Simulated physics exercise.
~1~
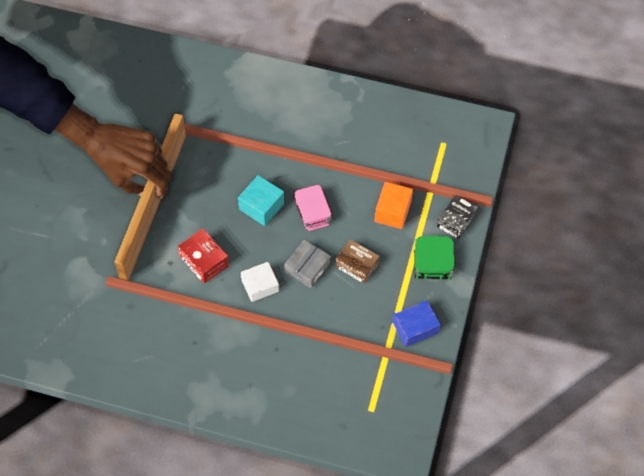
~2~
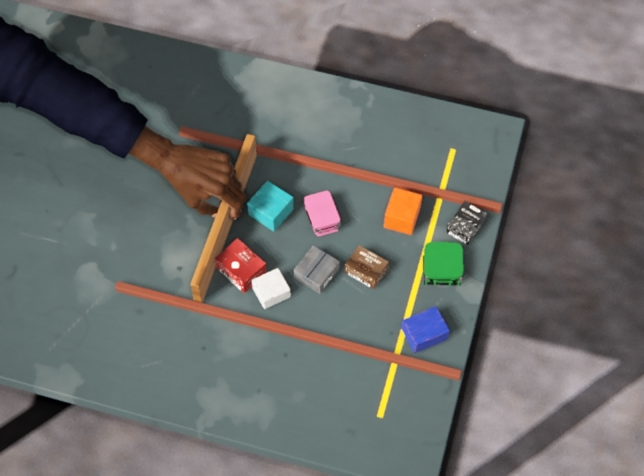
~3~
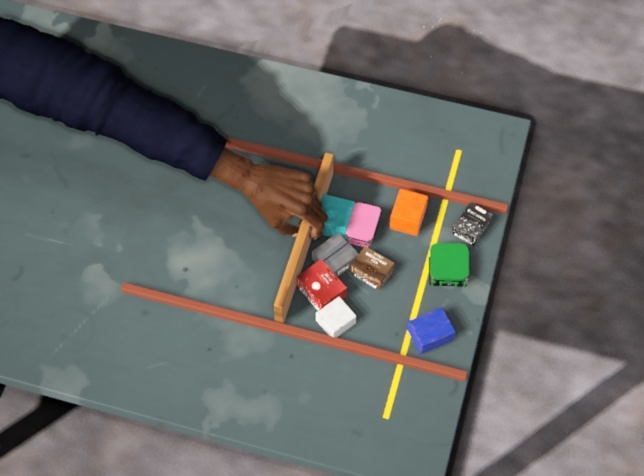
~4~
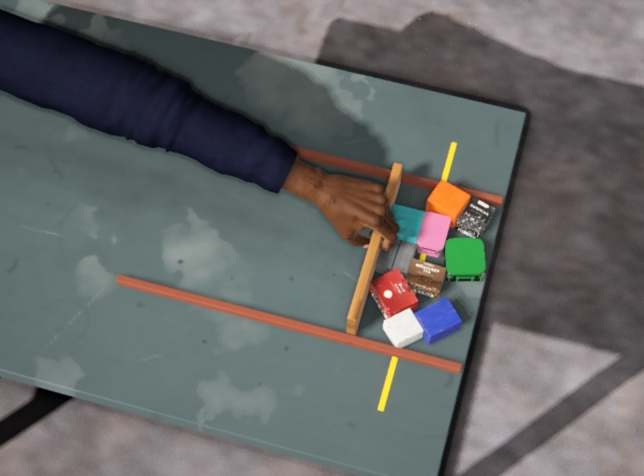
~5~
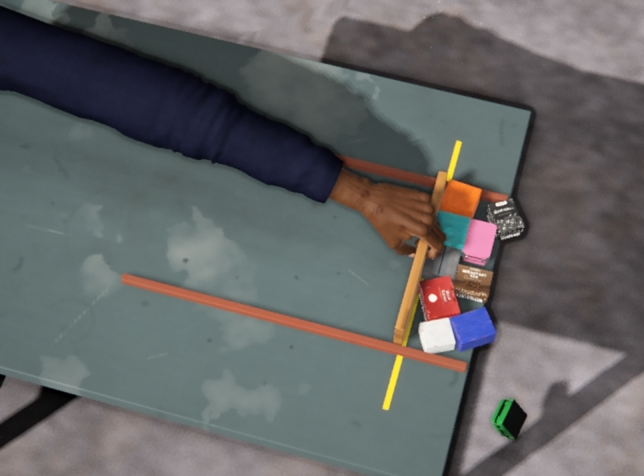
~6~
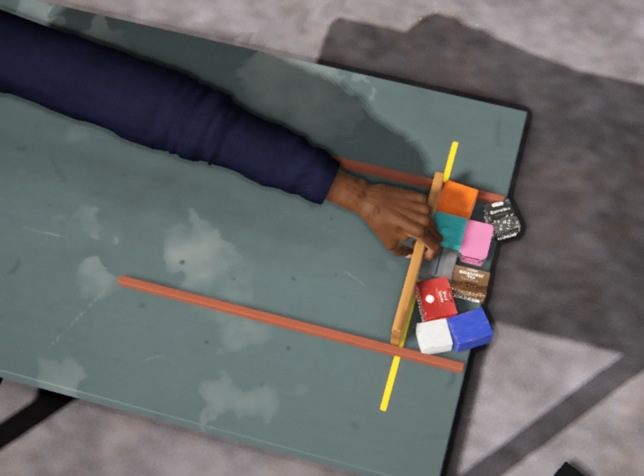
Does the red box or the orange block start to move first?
The red box starts to move first, pushed along by the board while the orange block is still in its place. The orange block only shifts later, as the board gets closer to the tape.
The clip shows a hand pushing a wooden board rightward across a table, sweeping small colourful blocks together toward the edge. The green block tumbles off to the floor, and the board stops near the yellow tape with the other blocks bunched at the edge.
